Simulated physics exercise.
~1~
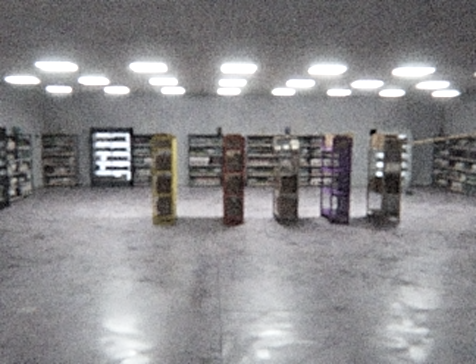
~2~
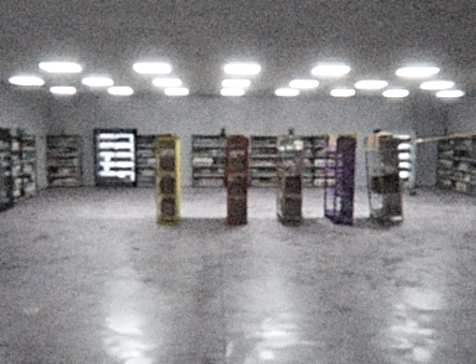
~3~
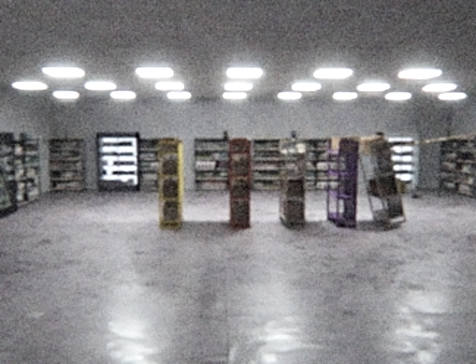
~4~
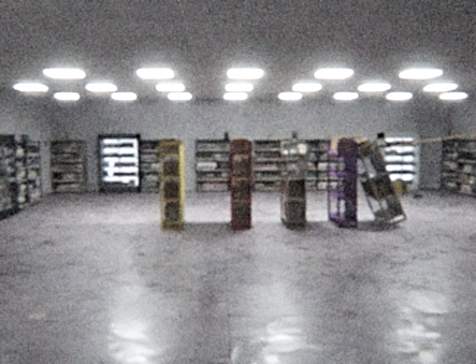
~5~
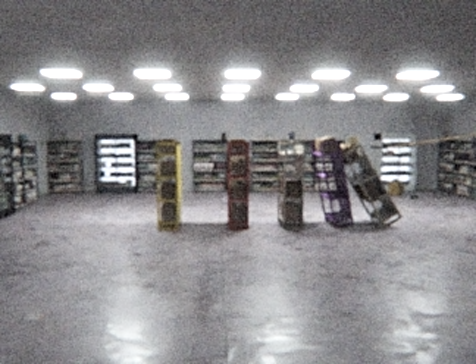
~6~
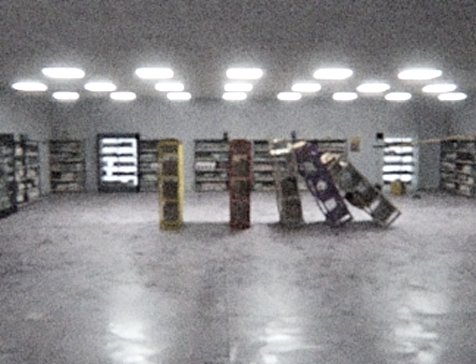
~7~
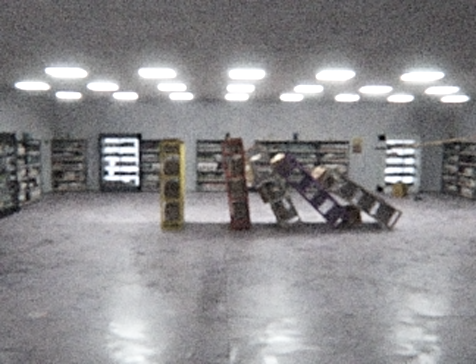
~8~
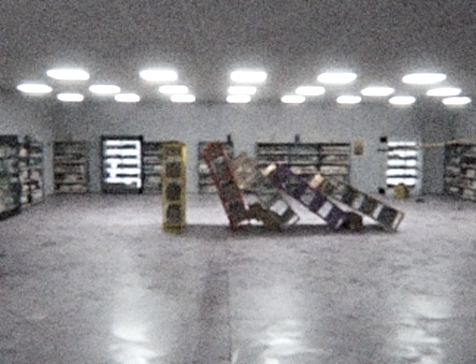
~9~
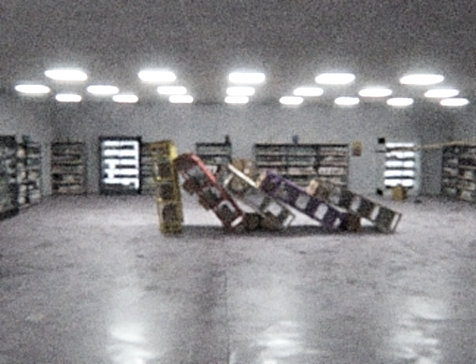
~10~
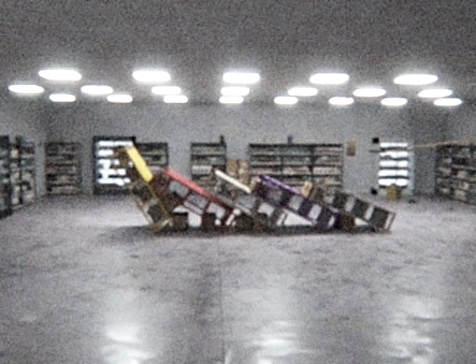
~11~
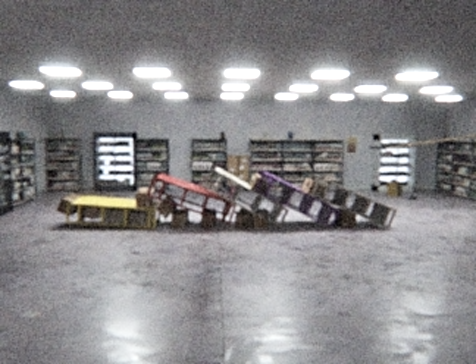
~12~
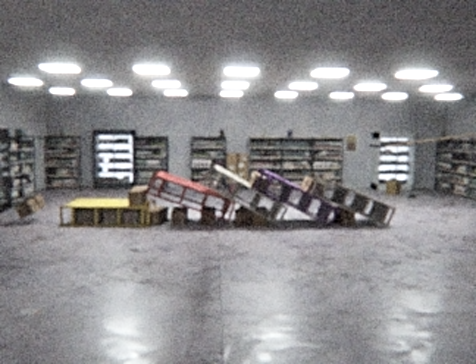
Large storeroom with a row of five shelving units toppling leftward one after another, cartons spilling, the yellow one ending flat.
